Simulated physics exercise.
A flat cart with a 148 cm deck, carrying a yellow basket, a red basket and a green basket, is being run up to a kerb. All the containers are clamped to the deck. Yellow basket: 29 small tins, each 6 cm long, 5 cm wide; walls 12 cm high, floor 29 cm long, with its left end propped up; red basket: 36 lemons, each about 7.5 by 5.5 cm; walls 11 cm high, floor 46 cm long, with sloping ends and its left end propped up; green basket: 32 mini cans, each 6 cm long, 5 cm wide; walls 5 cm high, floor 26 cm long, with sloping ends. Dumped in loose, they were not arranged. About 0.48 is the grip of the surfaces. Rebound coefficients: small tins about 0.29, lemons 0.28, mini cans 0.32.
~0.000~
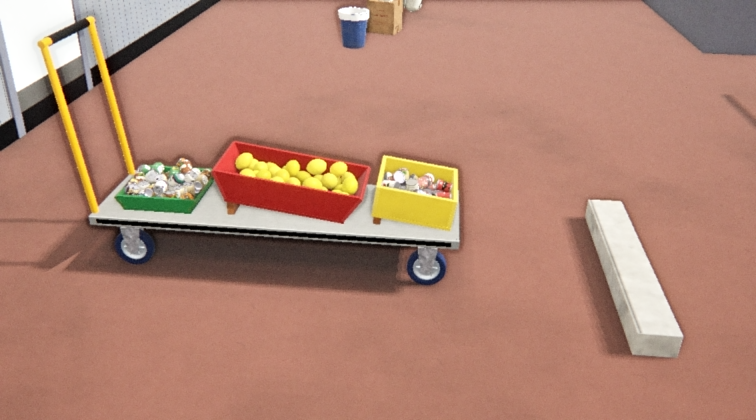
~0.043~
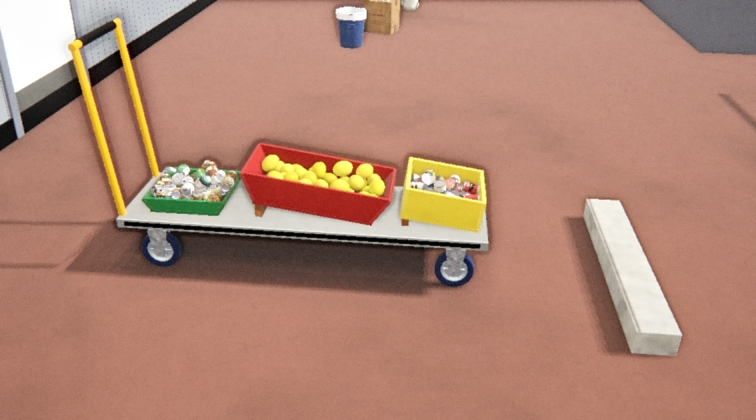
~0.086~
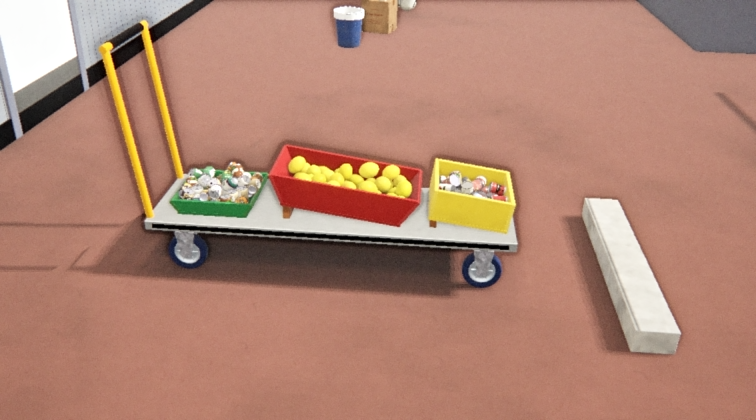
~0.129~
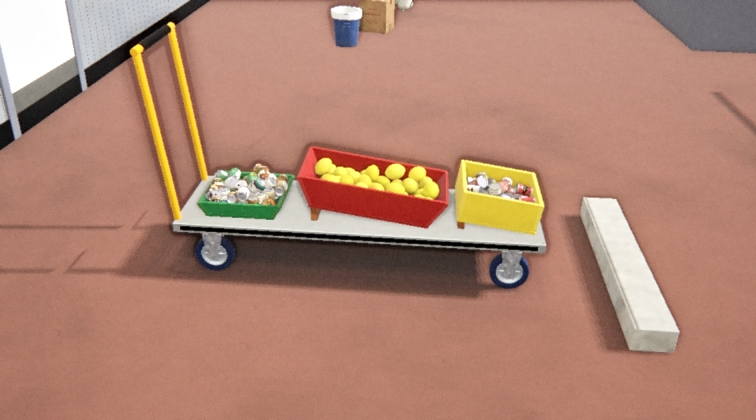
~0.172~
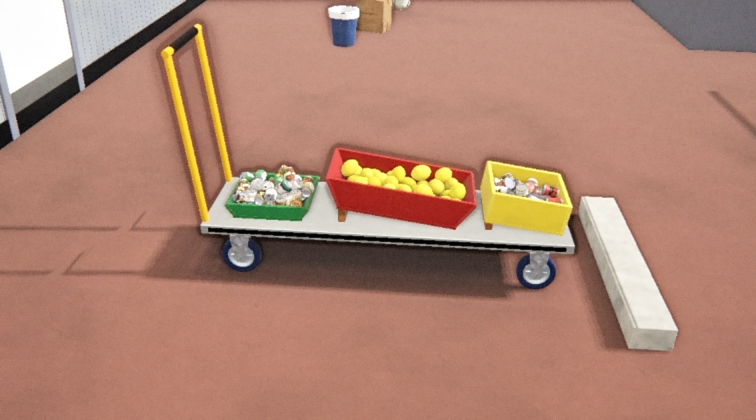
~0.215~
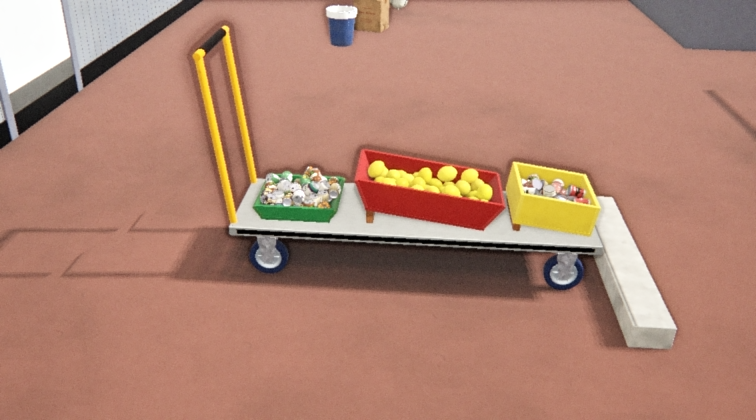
At the start, a flat cart with a yellow handle stands left of a pale kerb, carrying green, red and yellow containers filled with small items and, in the red one, yellow round objects. The cart then rolls steadily rightward, the gap narrowing until its front end is close beside the kerb, with everything still aboard.
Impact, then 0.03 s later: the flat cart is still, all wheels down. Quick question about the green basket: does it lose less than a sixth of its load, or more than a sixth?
It loses more than a sixth of its load.
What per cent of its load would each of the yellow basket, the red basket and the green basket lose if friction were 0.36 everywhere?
Yellow basket 0, red basket 20, green basket 50 per cent.
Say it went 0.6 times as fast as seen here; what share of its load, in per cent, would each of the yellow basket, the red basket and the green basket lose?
Yellow basket 0, red basket 0, green basket 30 per cent.
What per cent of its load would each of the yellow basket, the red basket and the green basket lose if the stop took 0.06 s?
Yellow basket 0 %, red basket 20 %, green basket 50 %.
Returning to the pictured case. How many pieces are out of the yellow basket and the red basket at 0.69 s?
The yellow basket is at about 2 and the red basket at about 8.
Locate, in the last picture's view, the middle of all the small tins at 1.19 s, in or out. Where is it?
The middle is around (583, 205).
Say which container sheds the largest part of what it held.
Answer: The green basket.
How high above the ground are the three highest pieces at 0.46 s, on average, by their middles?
Close to 52 cm up.
After 0.24 s, impact.
After 0.34 s, 0 of 29 out of the yellow basket, 0 of 36 out of the red basket and 6 of 32 out of the green basket.
After 0.46 s, 0 of 29 out of the yellow basket, 5 of 36 out of the red basket and 13 of 32 out of the green basket.
After 0.69 s, 2 of 29 out of the yellow basket, 7 of 36 out of the red basket and 15 of 32 out of the green basket.
When it is over (at 1.19 s), 2 of 29 out of the yellow basket, 7 of 36 out of the red basket and 15 of 32 out of the green basket. Asked share, 15 of 32, 47 per cent.
